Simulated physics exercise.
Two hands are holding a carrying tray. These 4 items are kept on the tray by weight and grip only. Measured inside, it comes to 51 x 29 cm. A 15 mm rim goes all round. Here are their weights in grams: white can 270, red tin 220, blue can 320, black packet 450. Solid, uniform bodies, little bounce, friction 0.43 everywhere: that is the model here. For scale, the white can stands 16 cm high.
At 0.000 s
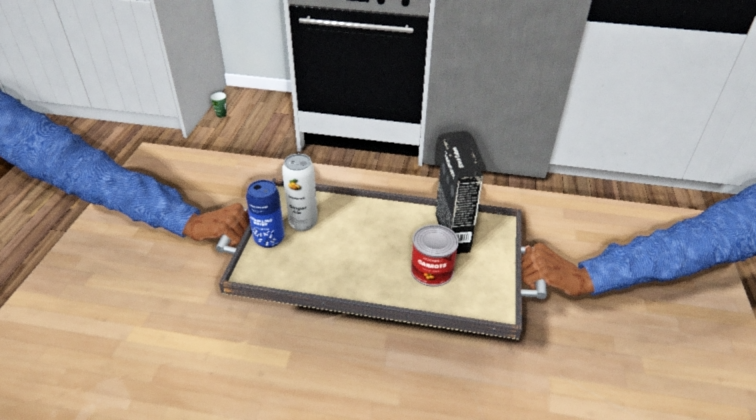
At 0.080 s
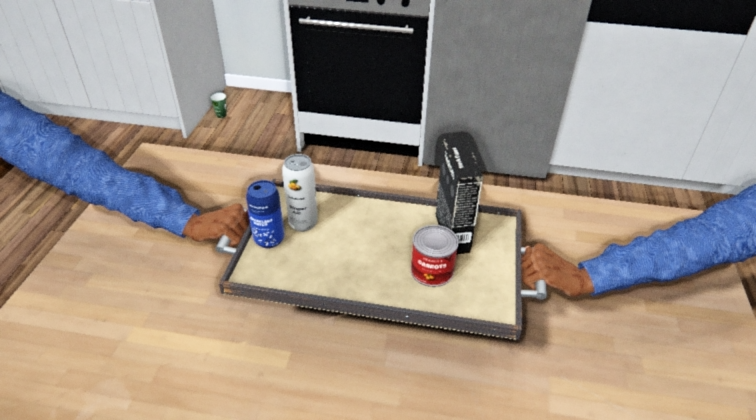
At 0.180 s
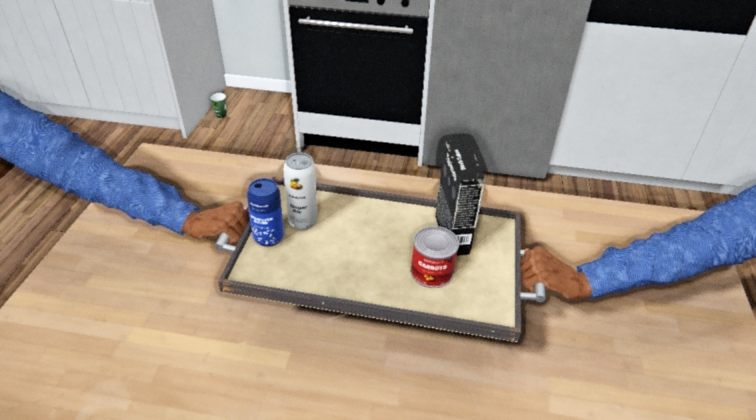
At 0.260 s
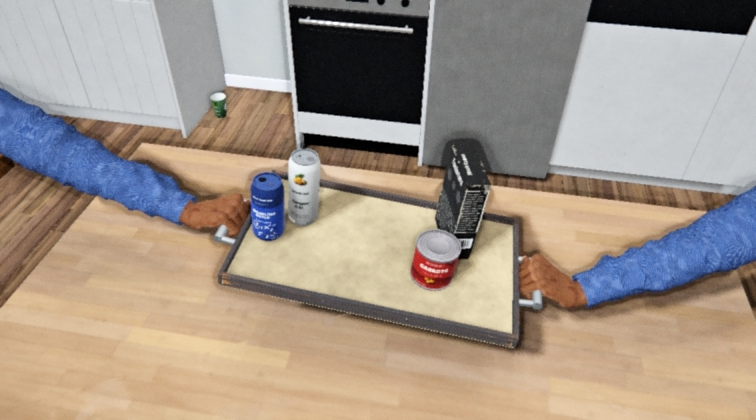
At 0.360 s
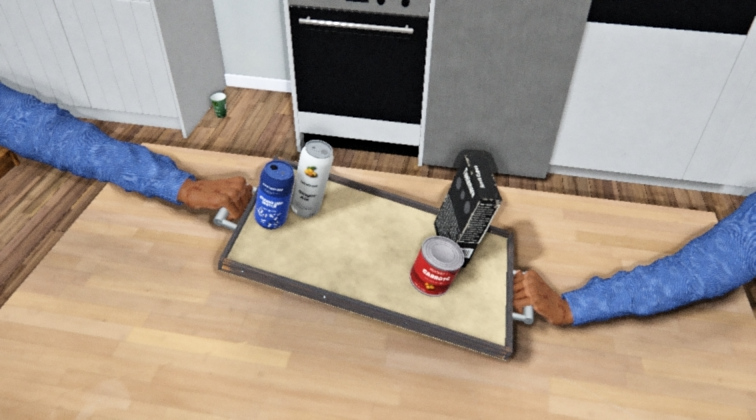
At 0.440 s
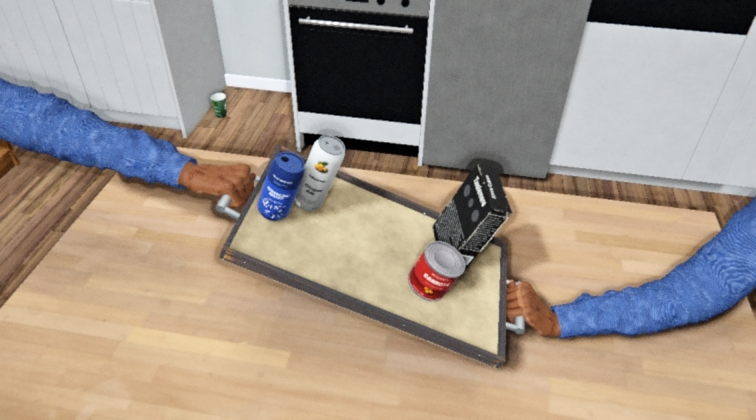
We see two hands holding a rimmed tray with a white can, a blue can, a red tin and a black packet on it; the tray starts level, then the hands tilt it steadily, lowering its right side.
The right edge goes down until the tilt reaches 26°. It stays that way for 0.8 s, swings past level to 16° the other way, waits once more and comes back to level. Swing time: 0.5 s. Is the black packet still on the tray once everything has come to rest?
No - that one departs.
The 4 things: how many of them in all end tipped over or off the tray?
Count: 3.
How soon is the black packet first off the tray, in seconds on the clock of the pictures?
I'd put it at some 0.7 s.
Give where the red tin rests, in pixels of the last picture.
It ends up near (496, 265).
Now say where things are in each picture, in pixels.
In the first picture, tray level; black packet (457, 197); white can (301, 194).
In the second picture, tray level; blue can (266, 216); white can (301, 195).
In the third picture, tray at 1°, right edge down; red tin (434, 257); blue can (266, 214).
In the fourth picture, tray at 5°, right edge down; white can (304, 189); red tin (435, 260).
In the fifth picture, tray at 14°, right edge down; blue can (274, 196); white can (311, 181).
In the sixth picture, tray at 21°, right edge down; black packet (469, 220); red tin (436, 271).
After 0.94 s, tray at 26°, right edge down; black packet now off the tray; white can on its side; blue can on its side.
After 1.64 s, tray at 7°, right edge down; white can on its side; blue can on its side; red tin slid 11 cm.
At rest (3.8 s), off the tray, black packet; tipped over on the tray, white can and blue can; not toppled but over 5 cm from the start, red tin. In the last view, black packet near (563, 262).
